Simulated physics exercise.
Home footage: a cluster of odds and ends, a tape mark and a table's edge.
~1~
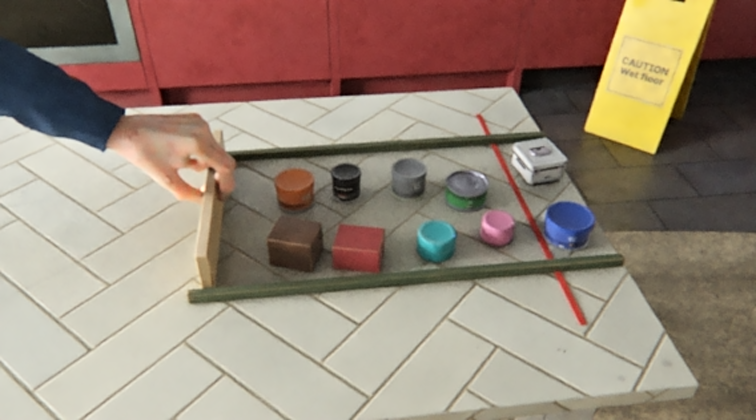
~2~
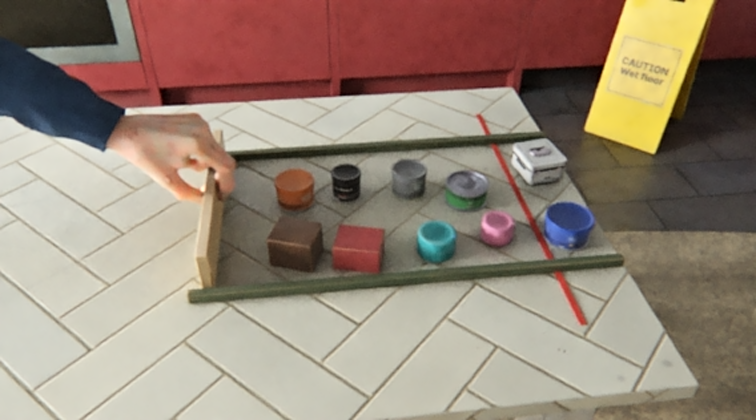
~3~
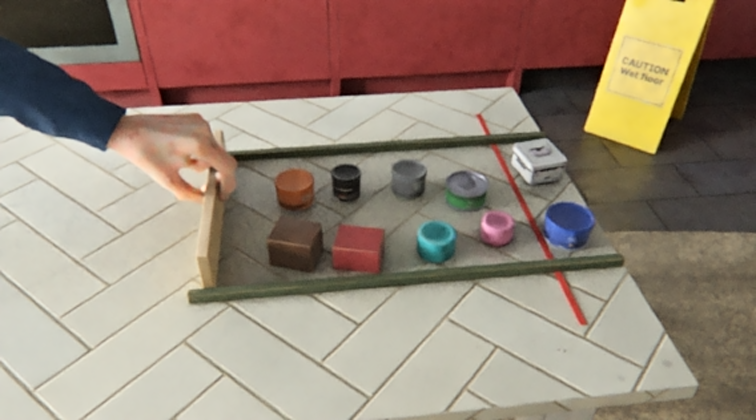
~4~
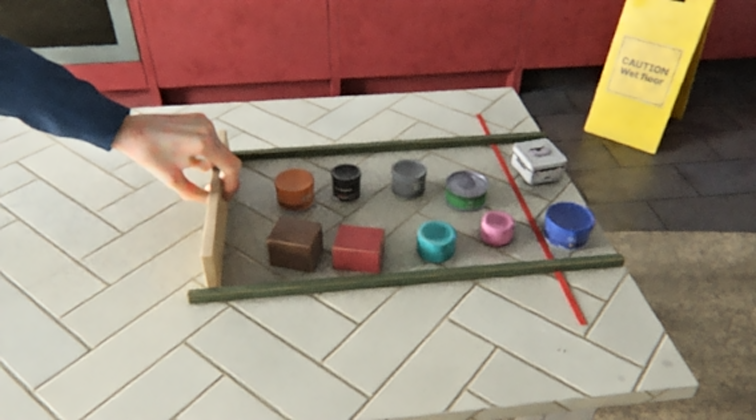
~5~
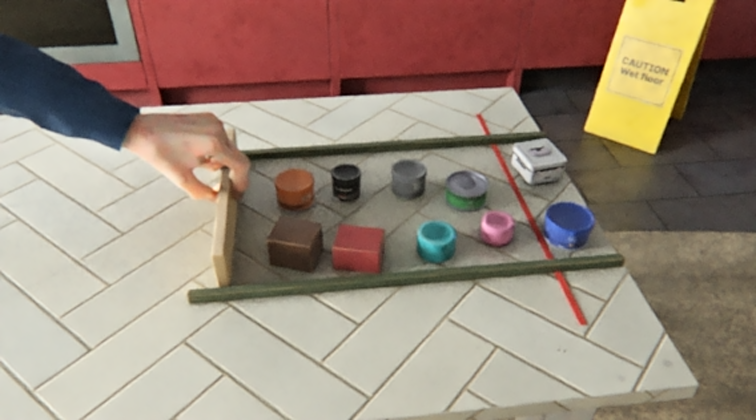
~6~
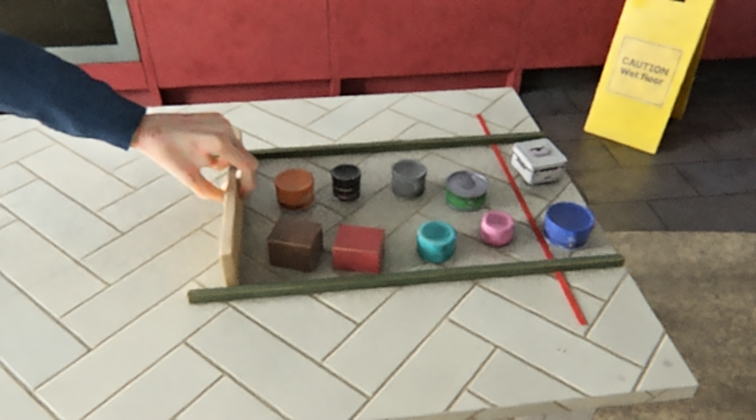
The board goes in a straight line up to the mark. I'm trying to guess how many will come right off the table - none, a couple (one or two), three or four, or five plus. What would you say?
I would say three or four.
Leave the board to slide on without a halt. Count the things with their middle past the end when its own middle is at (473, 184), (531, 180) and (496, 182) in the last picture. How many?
Place by place: 1, 5 and 2.
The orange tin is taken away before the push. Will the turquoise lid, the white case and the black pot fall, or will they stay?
So: The turquoise lid goes down, the white case goes down, the black pot does not drop.
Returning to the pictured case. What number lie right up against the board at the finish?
It adds up to 4.
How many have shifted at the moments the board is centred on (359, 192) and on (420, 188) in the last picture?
So 8, and at the other place 9.
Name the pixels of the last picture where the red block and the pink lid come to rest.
In the last picture the first middle sits at (610, 234) and the other at (589, 213).
Soon after, none off yet; white case at rest near (538, 162); blue pot at rest near (568, 227); pink lid moving near (501, 228).
In the end, the number that fall off is three or four; gone, turquoise lid, blue pot and white case.
